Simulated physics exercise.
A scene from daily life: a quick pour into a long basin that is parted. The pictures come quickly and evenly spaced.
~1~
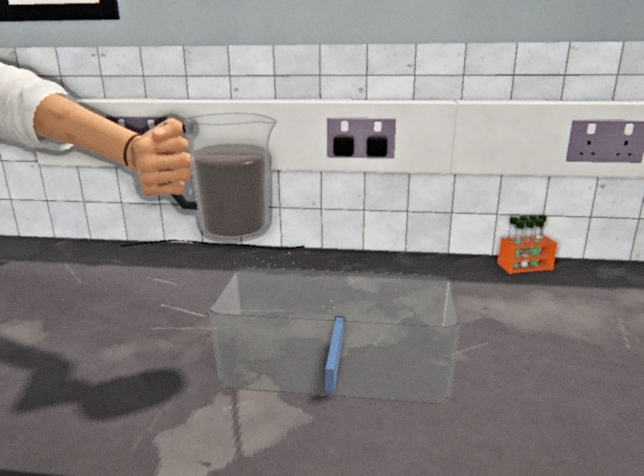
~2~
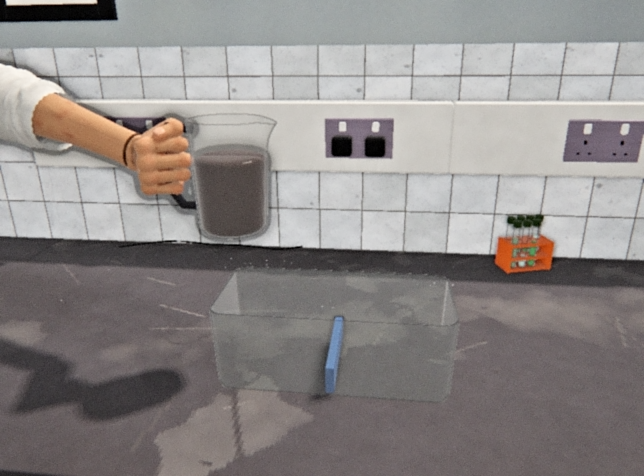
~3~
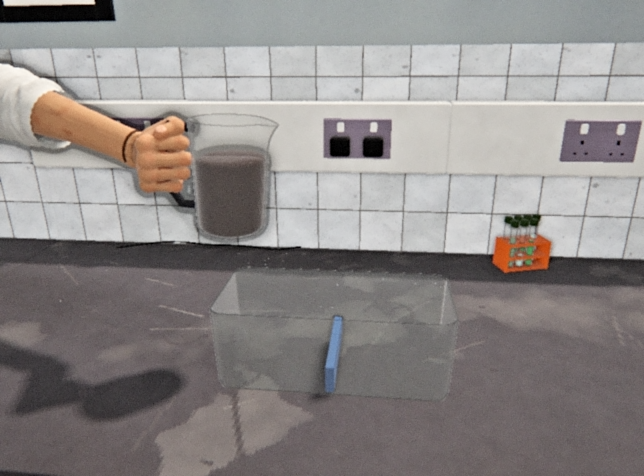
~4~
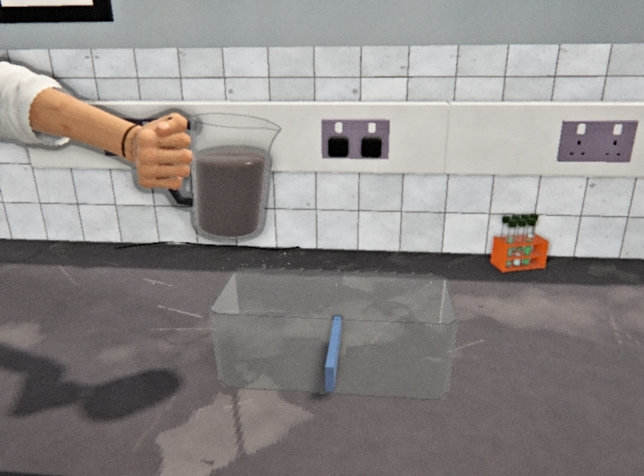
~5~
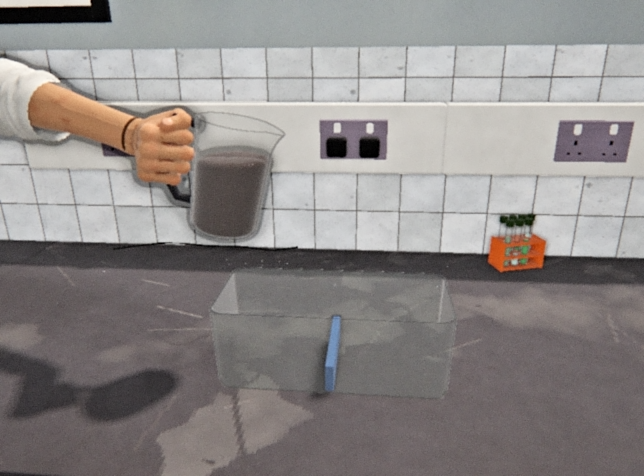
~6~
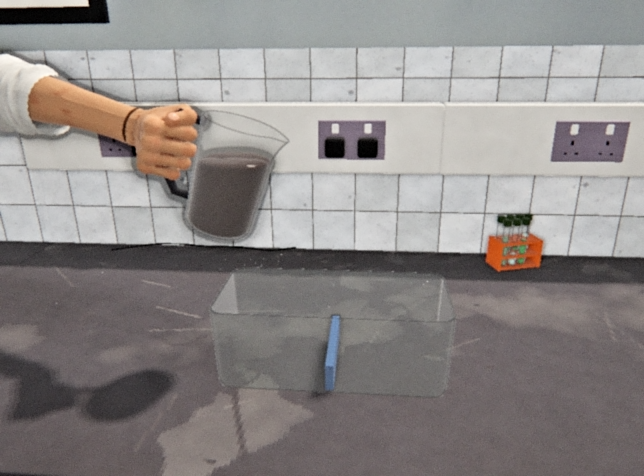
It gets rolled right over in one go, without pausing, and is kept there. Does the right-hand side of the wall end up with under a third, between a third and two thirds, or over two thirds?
The share right of the wall is the greater part, past two thirds.
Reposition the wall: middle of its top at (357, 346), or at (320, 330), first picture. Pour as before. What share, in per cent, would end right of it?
Record: Case 1 near 30 %, case 2 near 95 %.
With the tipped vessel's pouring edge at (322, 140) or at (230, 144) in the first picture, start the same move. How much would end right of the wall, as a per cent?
First about 90, then 5 per cent.
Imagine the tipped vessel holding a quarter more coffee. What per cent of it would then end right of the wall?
About 90 per cent.
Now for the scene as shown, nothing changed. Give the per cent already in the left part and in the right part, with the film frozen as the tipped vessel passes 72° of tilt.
Reading: Left some 0 %, right some 0 %.
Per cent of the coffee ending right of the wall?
90 in a hundred.
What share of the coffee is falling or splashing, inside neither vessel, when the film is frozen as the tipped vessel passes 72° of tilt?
It's close to 5 percent.
A moment on, the tilt is 72° and 93 per cent is still to pour, 0 is left of the wall and 0 right of it.
Next, the tilt is 101° and 41 per cent is still to pour, 1 is left of the wall and 31 right of it.
Then the tilt is 104° and 5 per cent is still to pour, 5 is left of the wall and 82 right of it.
Later the tilt is 104° and 0 per cent is still to pour, 6 is left of the wall and 92 right of it.
Finally, 7 per cent lies left of the wall, 92 right of it and 2 outside.
